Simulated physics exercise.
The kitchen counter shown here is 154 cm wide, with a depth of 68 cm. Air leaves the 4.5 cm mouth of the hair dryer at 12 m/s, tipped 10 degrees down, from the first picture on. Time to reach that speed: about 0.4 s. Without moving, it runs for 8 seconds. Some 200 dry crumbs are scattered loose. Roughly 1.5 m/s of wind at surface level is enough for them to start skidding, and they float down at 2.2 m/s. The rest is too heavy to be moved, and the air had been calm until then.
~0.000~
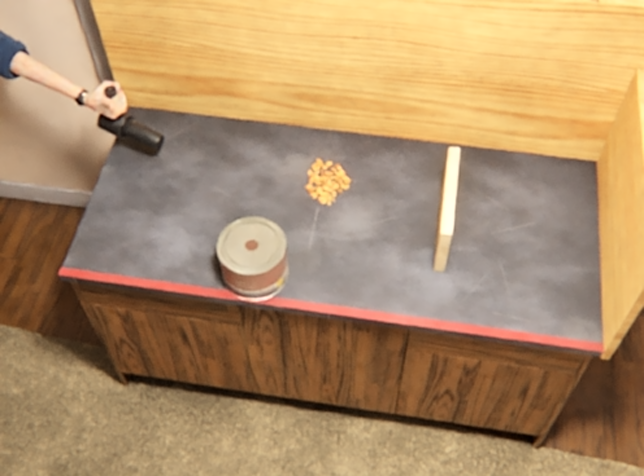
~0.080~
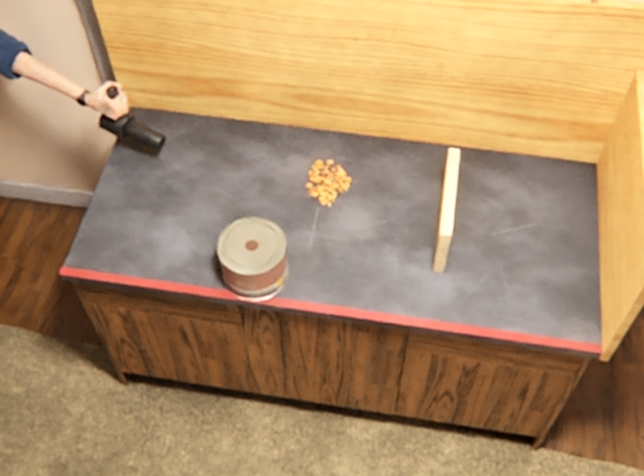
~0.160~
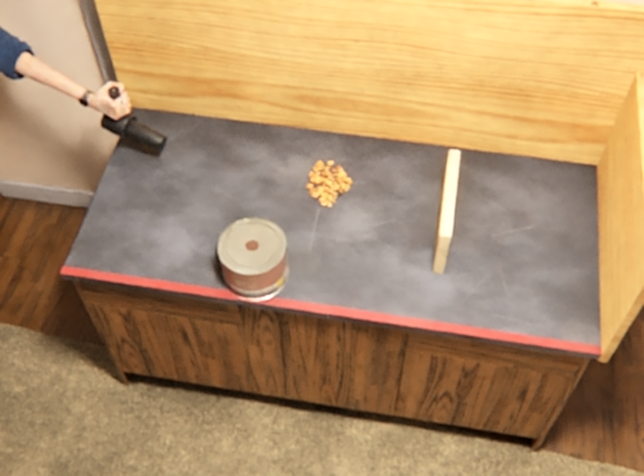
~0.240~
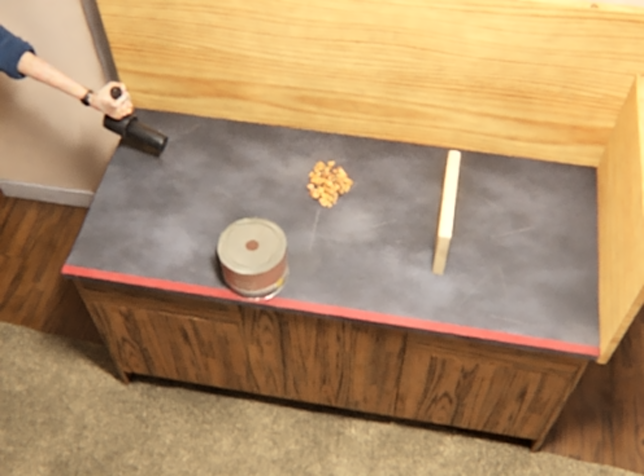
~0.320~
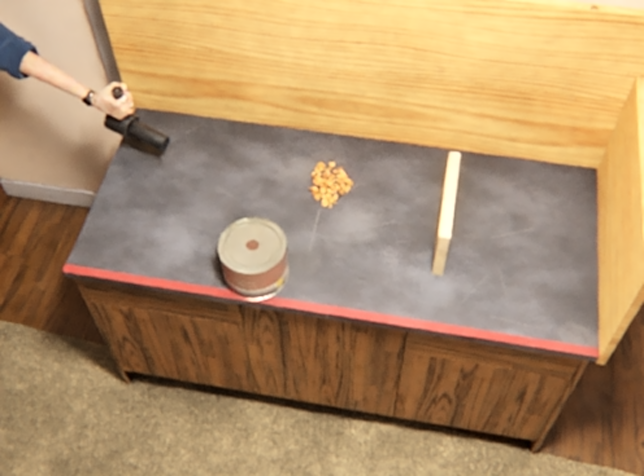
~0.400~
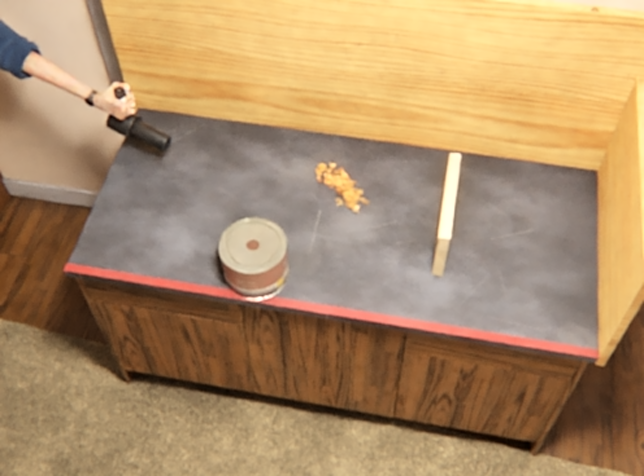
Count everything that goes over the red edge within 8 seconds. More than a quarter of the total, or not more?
The quarter limit holds.
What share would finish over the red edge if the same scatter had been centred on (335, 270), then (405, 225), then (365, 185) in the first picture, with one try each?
90 %, 40 %, 0 %.
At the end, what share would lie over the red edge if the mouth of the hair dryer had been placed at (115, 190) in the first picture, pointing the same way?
It would come out near 0 in a hundred.
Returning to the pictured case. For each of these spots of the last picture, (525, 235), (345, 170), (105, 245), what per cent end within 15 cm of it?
First spot near 0 %, second near 2 %, third near 0 %.
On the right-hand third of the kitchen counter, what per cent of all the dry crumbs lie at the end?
90 %.
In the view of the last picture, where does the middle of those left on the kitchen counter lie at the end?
I'd put it close to (479, 159) in the last view.
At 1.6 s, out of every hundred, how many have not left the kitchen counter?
Roughly 100 per cent.
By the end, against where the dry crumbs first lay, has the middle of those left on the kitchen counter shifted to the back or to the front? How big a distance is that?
Toward the rear, roughly 20 cm.
After 1.6 s, 92 % are on the move or not yet settled, 0 % are over the red edge; the middle of those still in play is near (455, 156).
After 2.6 s, 87 % are on the move or not yet settled, 0 % are over the red edge; the middle of those still in play is near (462, 156).
After 4.4 s, 78 % are on the move or not yet settled, 0 % are over the red edge; the middle of those still in play is near (474, 156).
After 8.0 s, at the end, 0 % are over the red edge; the middle of those still in play is near (479, 159).
